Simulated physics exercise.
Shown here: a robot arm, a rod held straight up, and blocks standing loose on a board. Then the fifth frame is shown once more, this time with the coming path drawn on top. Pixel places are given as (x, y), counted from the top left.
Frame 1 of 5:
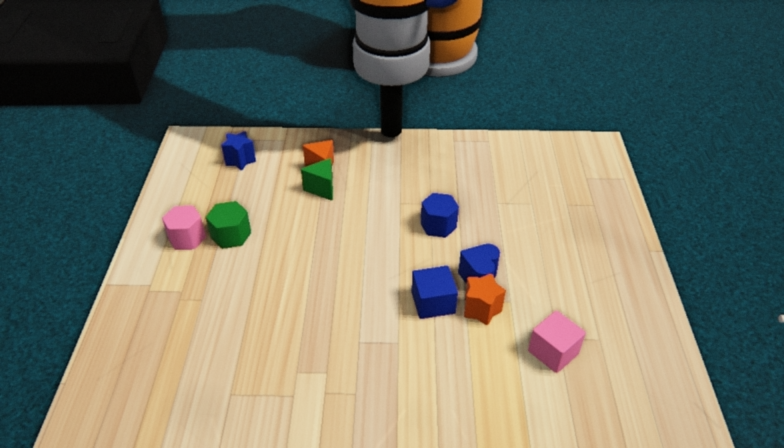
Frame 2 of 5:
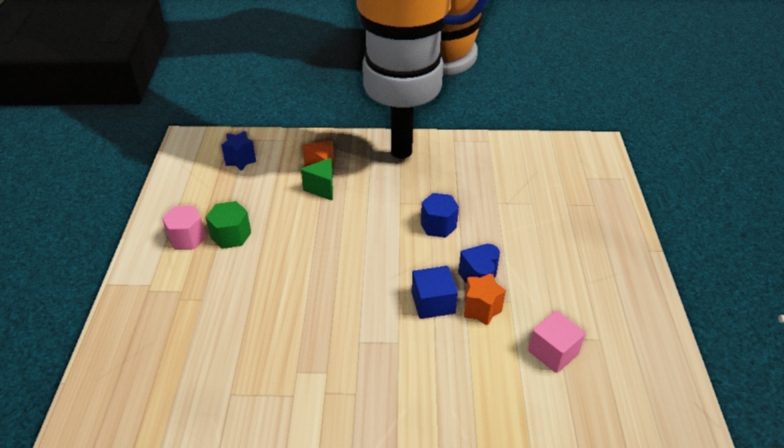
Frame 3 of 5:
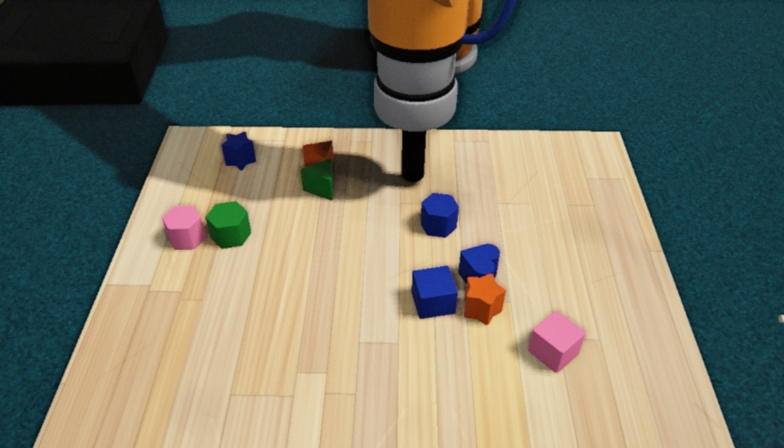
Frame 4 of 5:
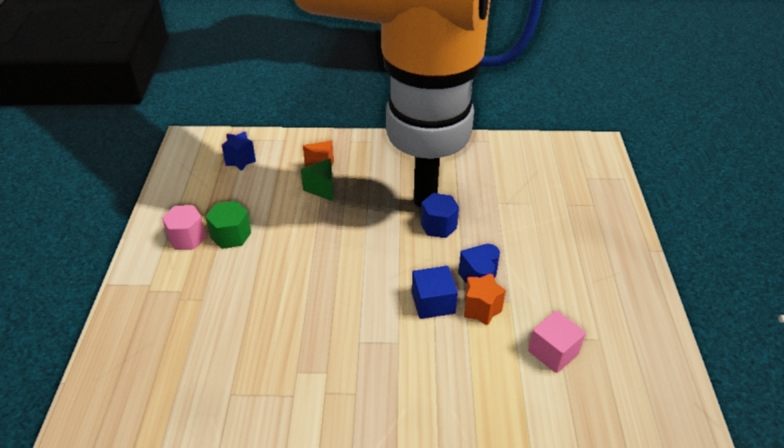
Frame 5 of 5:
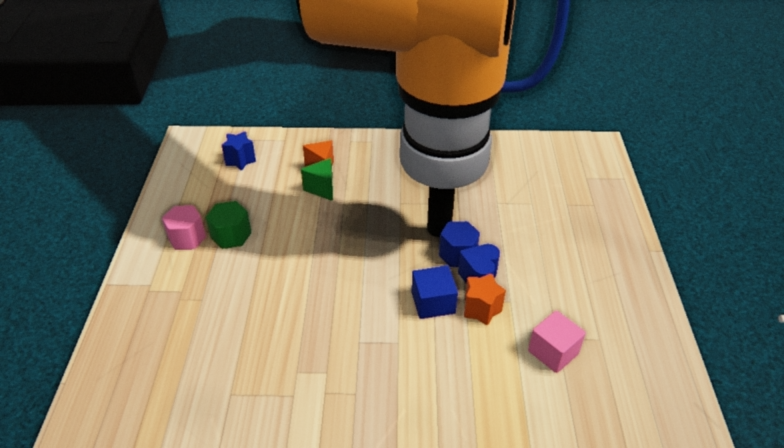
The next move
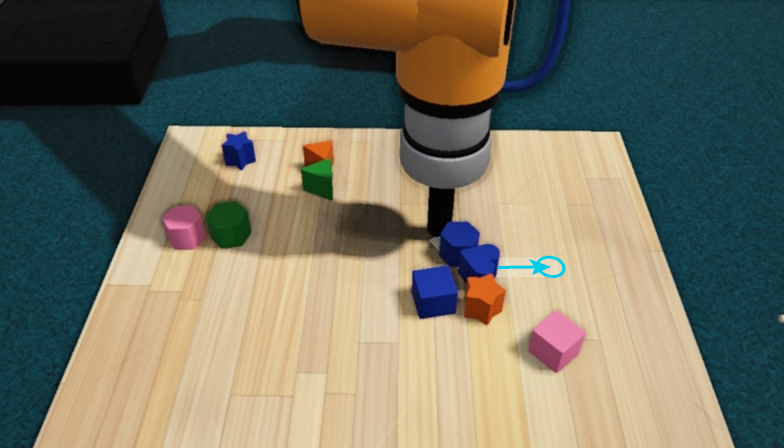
A robot arm moves its rod down the board and pushes the blue six-sided block toward the blue heart block.
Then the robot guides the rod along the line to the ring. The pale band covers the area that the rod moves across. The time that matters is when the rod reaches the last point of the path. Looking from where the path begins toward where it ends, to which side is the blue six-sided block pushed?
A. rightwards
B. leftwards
It's A.
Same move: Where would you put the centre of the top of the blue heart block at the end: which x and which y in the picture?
The centre of its top will be at (534, 299).
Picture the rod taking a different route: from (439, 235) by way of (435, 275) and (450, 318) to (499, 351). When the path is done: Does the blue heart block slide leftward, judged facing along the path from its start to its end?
It seems so.
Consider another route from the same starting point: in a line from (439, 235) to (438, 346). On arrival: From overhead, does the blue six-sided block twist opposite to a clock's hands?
I expect so.
The drawn path runs from (439, 235) over (465, 261) and (507, 267) to (551, 267).
What follows on the original path. One third of the way, rod at (466, 254); blue six-sided block at (493, 258), turned 15° anticlockwise; blue heart block at (517, 280); orange star block at (491, 299), turned 55° clockwise.
Two thirds of the way, rod at (509, 261); blue six-sided block at (528, 270), turned 20° clockwise; blue heart block at (534, 298), turned 25° clockwise; orange star block at (491, 299), turned 55° clockwise.
At the end, rod at (552, 260); blue four-sided block not moved; blue six-sided block at (537, 270), turned 50° clockwise; blue heart block at (534, 299), turned 30° clockwise; orange star block at (491, 299), turned 55° clockwise.
